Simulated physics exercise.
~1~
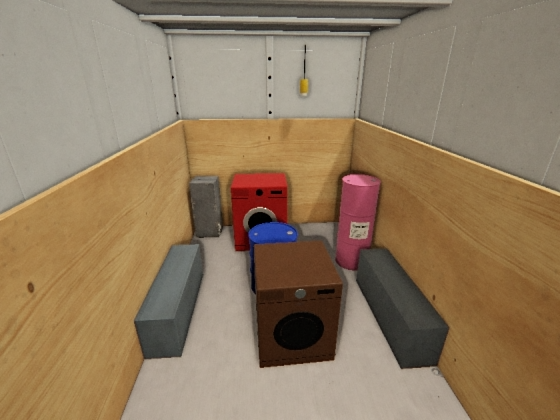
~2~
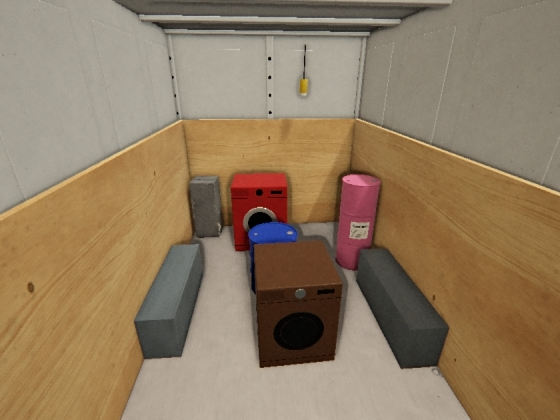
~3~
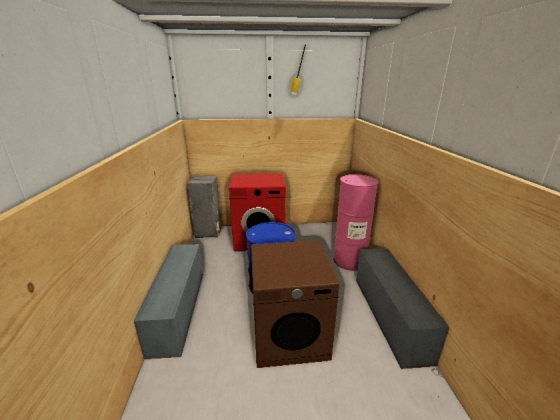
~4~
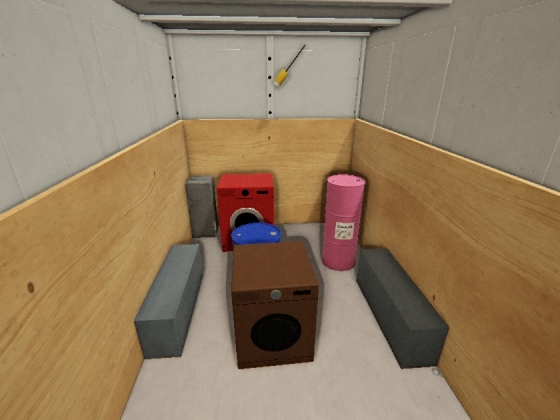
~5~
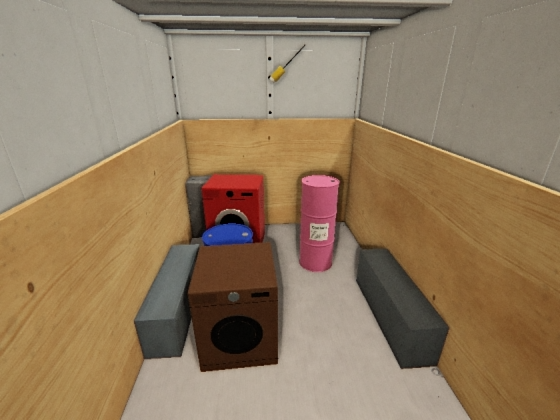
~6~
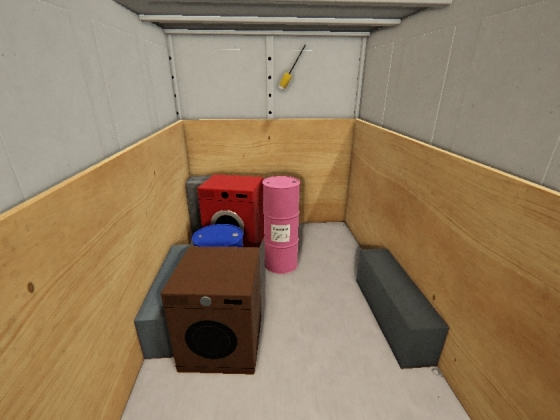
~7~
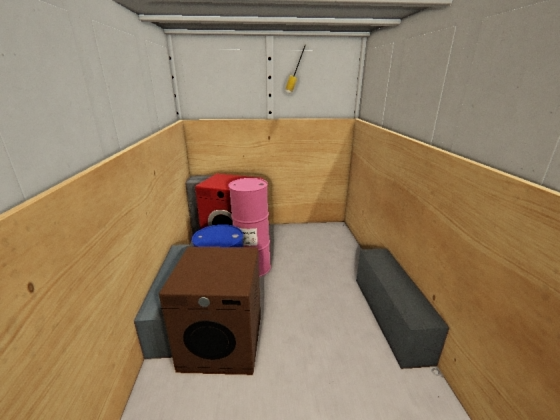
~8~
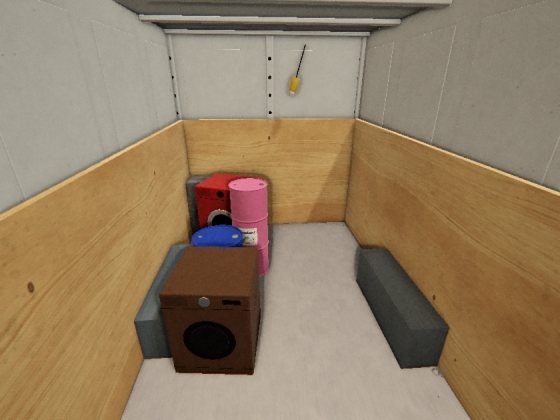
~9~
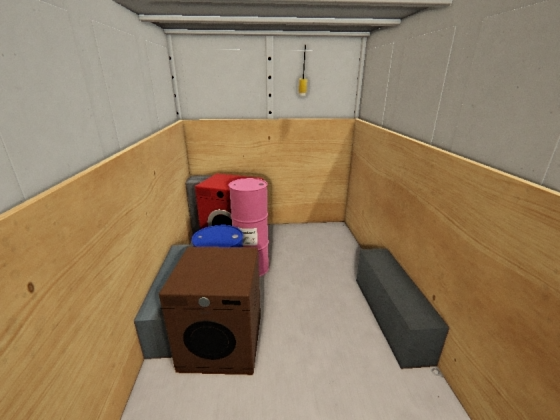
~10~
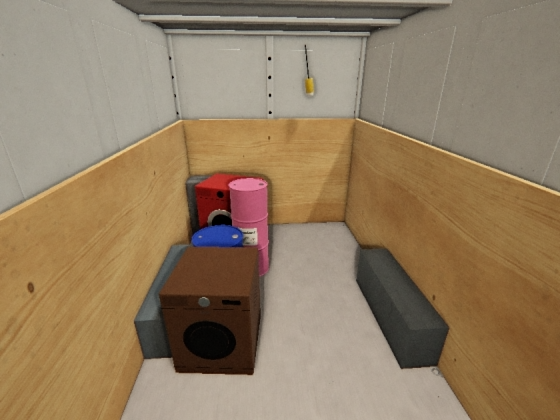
At the start, a grey box, a red appliance, a blue drum, a brown appliance and a pink drum stand in a van's load bay, with a yellow-handled tool hanging on the far wall. The tool swings to the left, and the load begins sliding the same way. The brown appliance glides over to the left wheel box, while the blue drum and red appliance shift left and partly hide the grey box. The pink drum keeps sliding until it stands partly in front of the red appliance. Finally the tool swings back towards vertical, and everything rests upright, bunched on the left.
